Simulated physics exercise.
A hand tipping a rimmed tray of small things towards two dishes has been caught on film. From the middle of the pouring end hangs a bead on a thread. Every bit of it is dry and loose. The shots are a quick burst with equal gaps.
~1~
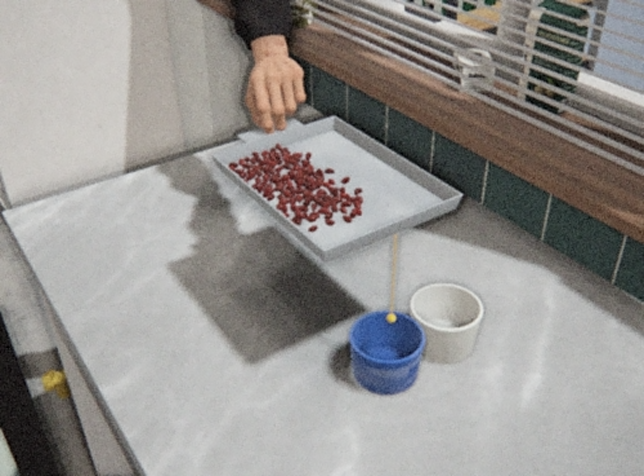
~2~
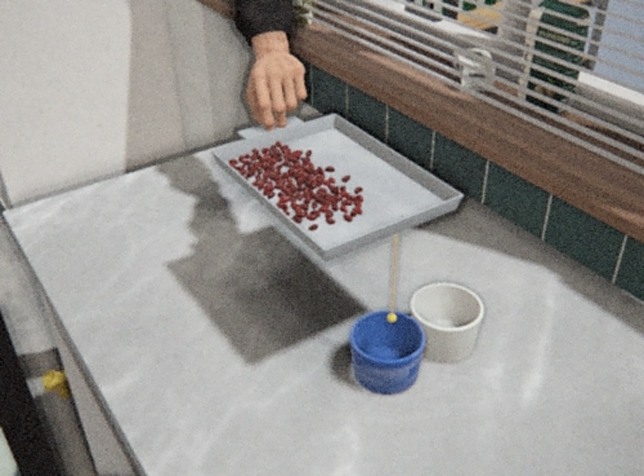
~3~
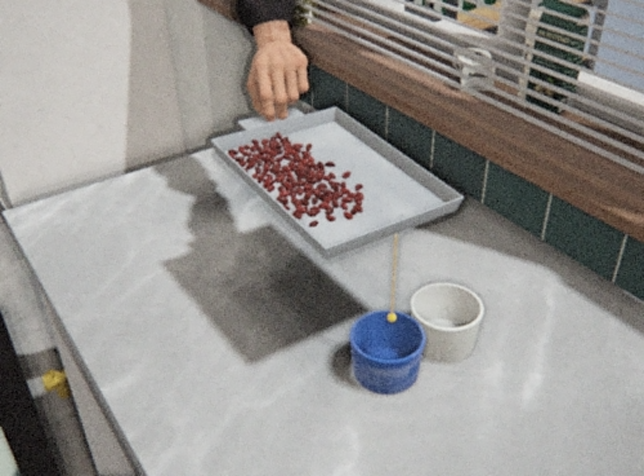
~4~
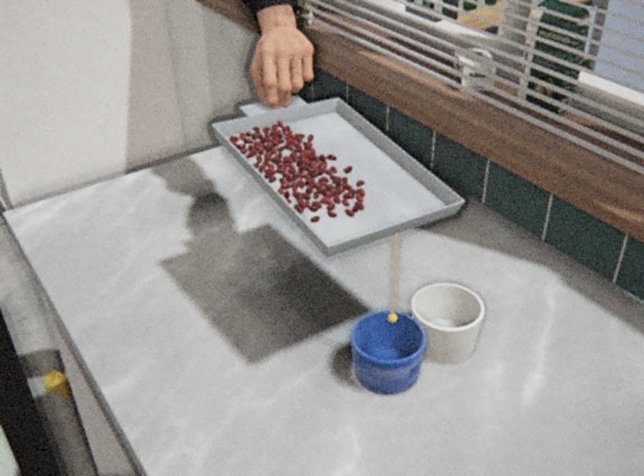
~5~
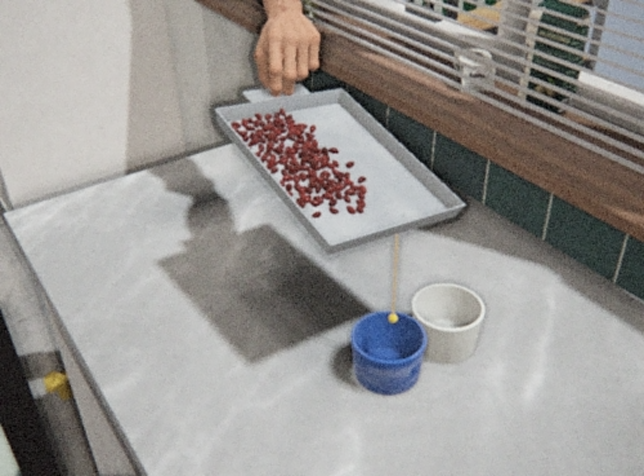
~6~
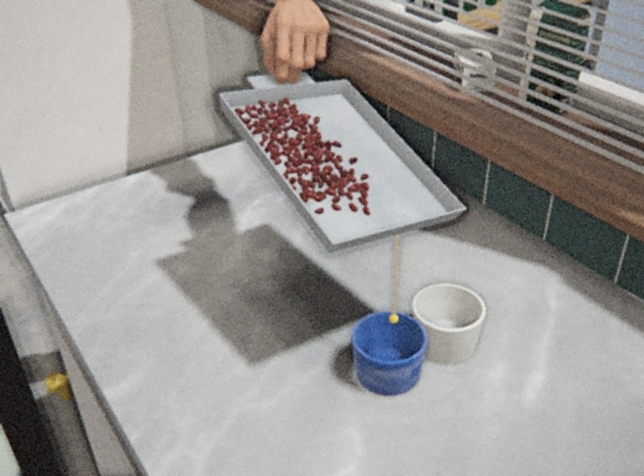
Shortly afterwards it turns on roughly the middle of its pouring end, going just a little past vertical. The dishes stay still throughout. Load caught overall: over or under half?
Over.
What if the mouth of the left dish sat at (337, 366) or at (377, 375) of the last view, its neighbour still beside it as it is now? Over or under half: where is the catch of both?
Taking the places in turn, it's shy of half and then shy of half.
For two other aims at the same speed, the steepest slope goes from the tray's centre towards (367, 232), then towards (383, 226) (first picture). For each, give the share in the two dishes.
You'd see roughly 10 per cent the first time and 20 per cent the second.
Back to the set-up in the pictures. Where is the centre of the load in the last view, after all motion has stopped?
Somewhere close to (451, 334) in the last picture.
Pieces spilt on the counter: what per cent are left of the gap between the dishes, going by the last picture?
Roughly 0 in a hundred.
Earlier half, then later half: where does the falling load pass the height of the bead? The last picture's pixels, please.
For the early half I get (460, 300), and for the late half (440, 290).
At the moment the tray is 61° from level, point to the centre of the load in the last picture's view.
Roughly (423, 207).
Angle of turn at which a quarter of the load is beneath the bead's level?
Close to 80° of tilt at that moment.
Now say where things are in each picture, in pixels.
The first frame shows corners of the pouring end at (325, 247) and (457, 194), level; middle of the load at (289, 183), kidney beans; left dish at (409, 372); right dish at (468, 340); bead on its thread at (391, 318).
The second frame shows corners of the pouring end at (326, 246) and (457, 194), level; middle of the load at (289, 181).
The third frame shows corners of the pouring end at (327, 245) and (458, 196), tipped barely, lowest at the right corner; middle of the load at (289, 175).
The fourth frame shows corners of the pouring end at (329, 243) and (459, 200), tipped a little, lowest at the right corner; middle of the load at (291, 166).
The fifth frame shows corners of the pouring end at (332, 241) and (460, 203), tipped a little, lowest at the right corner; middle of the load at (293, 157).
The sixth frame shows corners of the pouring end at (335, 240) and (460, 207), tipped clearly, lowest at the right corner; middle of the load at (296, 149); left dish at (411, 372); right dish at (471, 340).
Soon, tray tipped steeply; nearly all on the tray; a small part in the air.
A while on, tray tipped right over; about half on the tray; about a quarter in the right dish; a small part outside both; a small part in the air.
Towards the end, tray tipped past a quarter turn; most in the right dish; about a quarter outside both.
Finally, tray tipped past a quarter turn; none in the left dish; most in the right dish; about a quarter outside both.
